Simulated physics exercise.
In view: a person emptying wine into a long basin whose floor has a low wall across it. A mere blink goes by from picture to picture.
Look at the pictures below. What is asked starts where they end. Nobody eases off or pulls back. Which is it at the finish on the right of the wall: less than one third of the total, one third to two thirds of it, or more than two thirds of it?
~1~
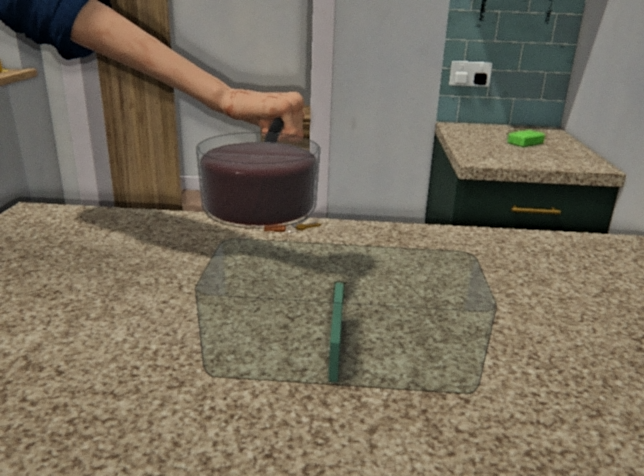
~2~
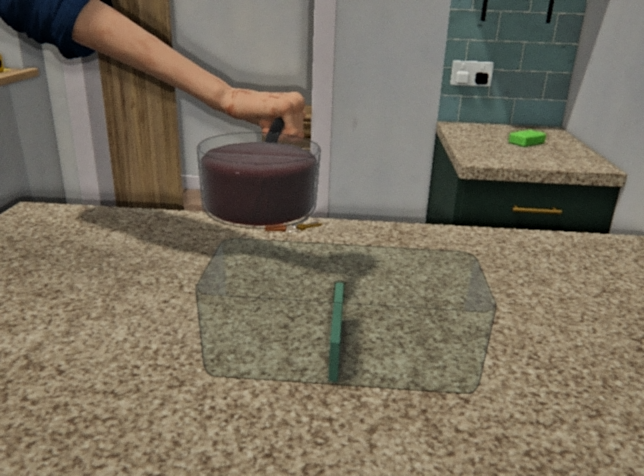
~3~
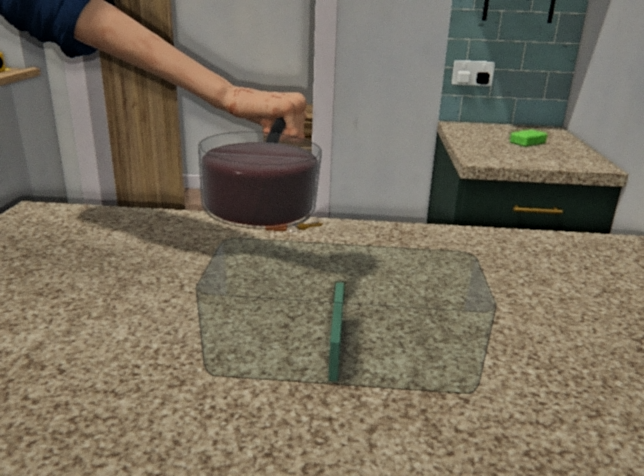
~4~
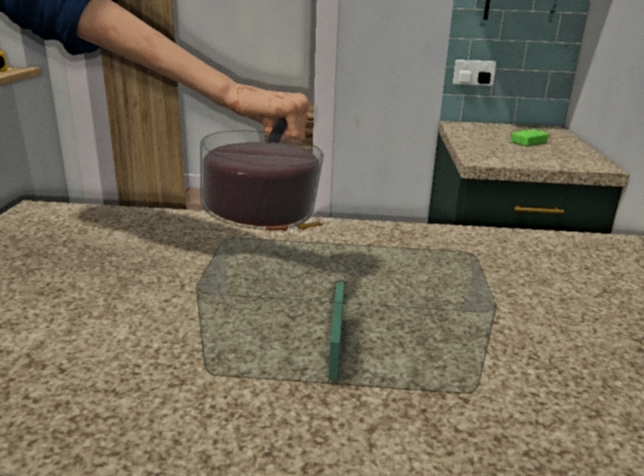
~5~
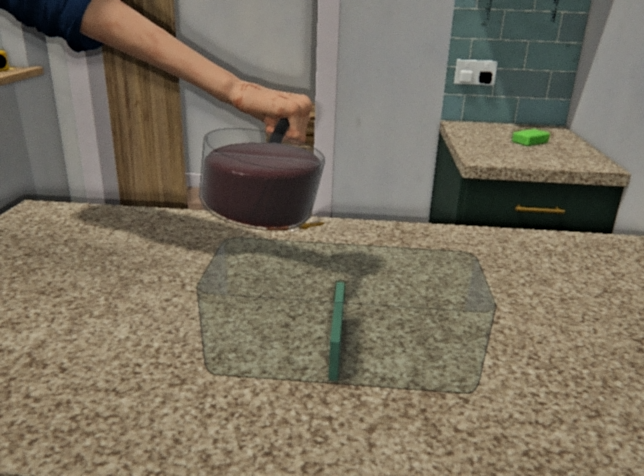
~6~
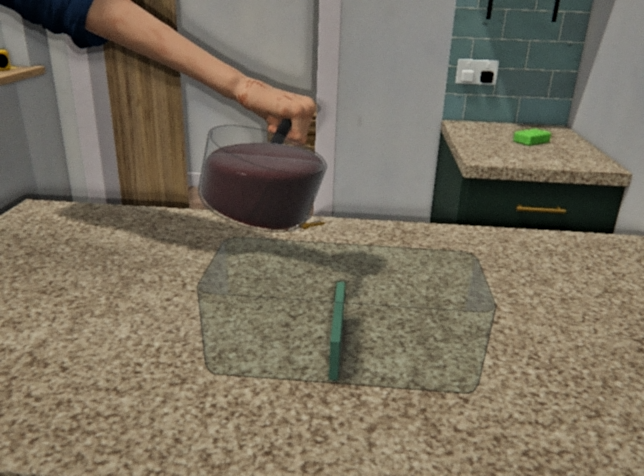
At the finish the right of the wall has more than two thirds of the total.
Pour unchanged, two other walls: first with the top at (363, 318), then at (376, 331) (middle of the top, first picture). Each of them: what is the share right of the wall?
It would come to roughly 50 per cent the first time and roughly 35 per cent the second.
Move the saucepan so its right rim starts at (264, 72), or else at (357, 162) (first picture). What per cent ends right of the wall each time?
Start one gives close to 40 percent, start two close to 95 percent.
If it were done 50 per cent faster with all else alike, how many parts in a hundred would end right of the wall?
70 per cent or thereabouts.
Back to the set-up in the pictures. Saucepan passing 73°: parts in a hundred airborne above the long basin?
It's about 30 per cent.
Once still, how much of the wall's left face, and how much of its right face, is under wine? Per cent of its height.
I get 20 % for the left and 40 % for the right.
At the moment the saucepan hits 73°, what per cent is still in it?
50 per cent, roughly.
A moment on, the saucepan is tipped part way and 51 per cent is still to pour, 1 is left of the wall and 18 right of it.
Next, the saucepan is tipped right over and 9 per cent is still to pour, 10 is left of the wall and 74 right of it.
Then the saucepan is tipped right over and 1 per cent is still to pour, 23 is left of the wall and 75 right of it.
Later the saucepan is tipped right over and 0 per cent is still to pour, 24 is left of the wall and 75 right of it.
In the end 24 per cent lies left of the wall, 75 right of it and 1 outside.
